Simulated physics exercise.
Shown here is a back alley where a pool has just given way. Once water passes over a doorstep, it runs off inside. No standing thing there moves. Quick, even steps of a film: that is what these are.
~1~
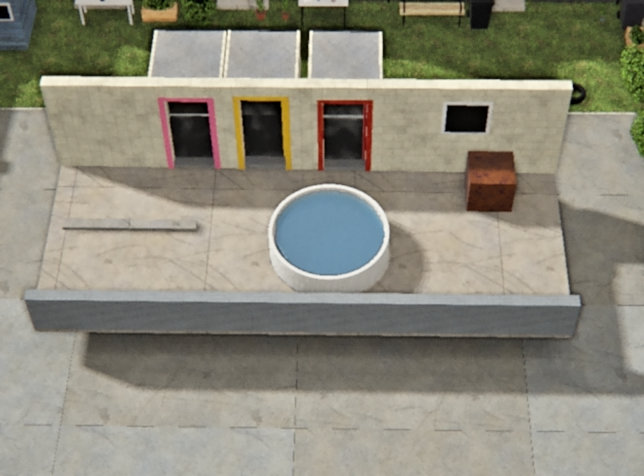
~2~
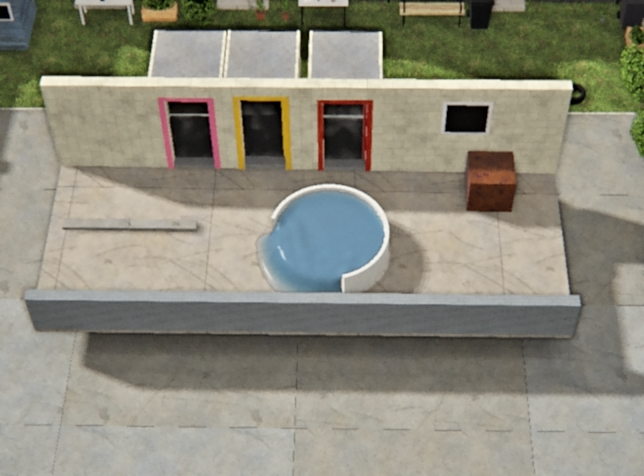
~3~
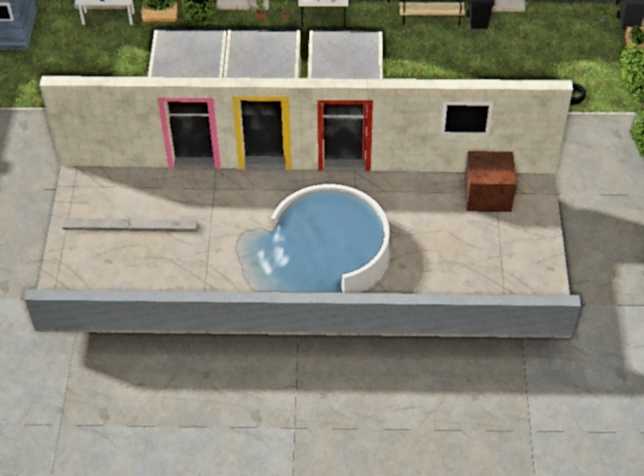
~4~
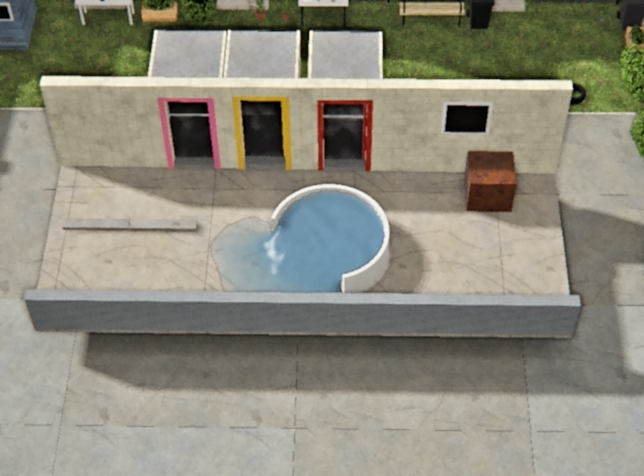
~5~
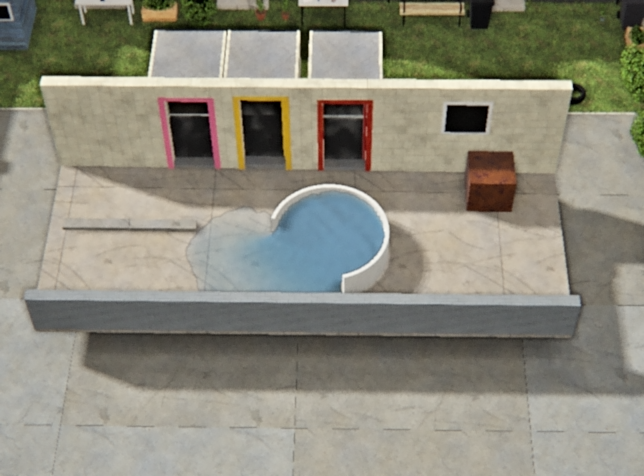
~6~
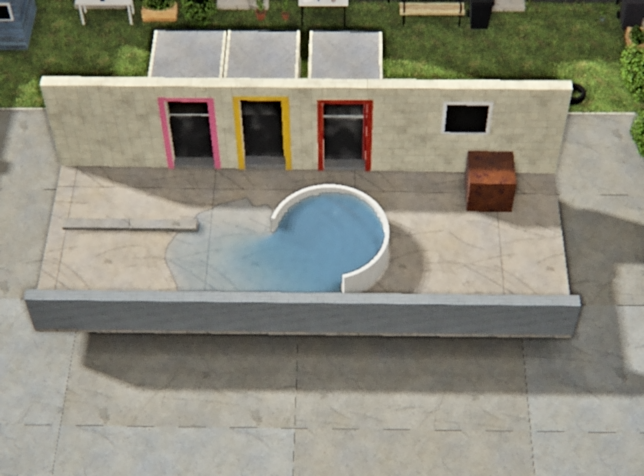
Water pouring from a gap in the left side of a round white pool, spreading leftward across a paved walled yard.
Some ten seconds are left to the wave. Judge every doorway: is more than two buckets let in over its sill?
My call: The red door stays at two or fewer, the yellow door stays at two or fewer, the pink door stays at two or fewer.
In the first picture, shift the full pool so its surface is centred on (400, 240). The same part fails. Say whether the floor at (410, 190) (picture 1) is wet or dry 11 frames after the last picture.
Outcome at that point: Left alone.
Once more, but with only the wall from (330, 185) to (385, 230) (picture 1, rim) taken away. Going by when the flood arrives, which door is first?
My answer: The red-painted one.
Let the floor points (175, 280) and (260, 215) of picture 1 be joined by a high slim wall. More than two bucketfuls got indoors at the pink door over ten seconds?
Looks like the pink door doesn't reach that amount here.
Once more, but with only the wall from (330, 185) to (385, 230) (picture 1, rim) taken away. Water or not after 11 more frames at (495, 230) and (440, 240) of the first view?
Well, the first place would be submerged and the second one submerged.
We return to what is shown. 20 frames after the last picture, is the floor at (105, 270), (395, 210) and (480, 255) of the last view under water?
Taking them as listed, they are waterlogged, spared and waterlogged.
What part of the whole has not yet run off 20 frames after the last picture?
Some 76 per cent has not gone.
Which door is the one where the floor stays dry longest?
My pick is the red door.
A moment on, water covers 35 % of the floor; the red door not reached, the yellow door not reached, the pink door not reached.
Next, water covers 45 % of the floor; the red door not reached, the yellow door not reached, the pink door not reached.
Then, water covers 60 % of the floor; the red door not reached, the yellow door not reached, the pink door wet at the sill, nothing in.
Later, water covers 60 % of the floor; the red door not reached, the yellow door wet at the sill, nothing in, the pink door wet at the sill, nothing in.
In the end, water covers 60 % of the floor; the red door wet at the sill, nothing in, the yellow door wet at the sill, nothing in, the pink door wet at the sill, nothing in.
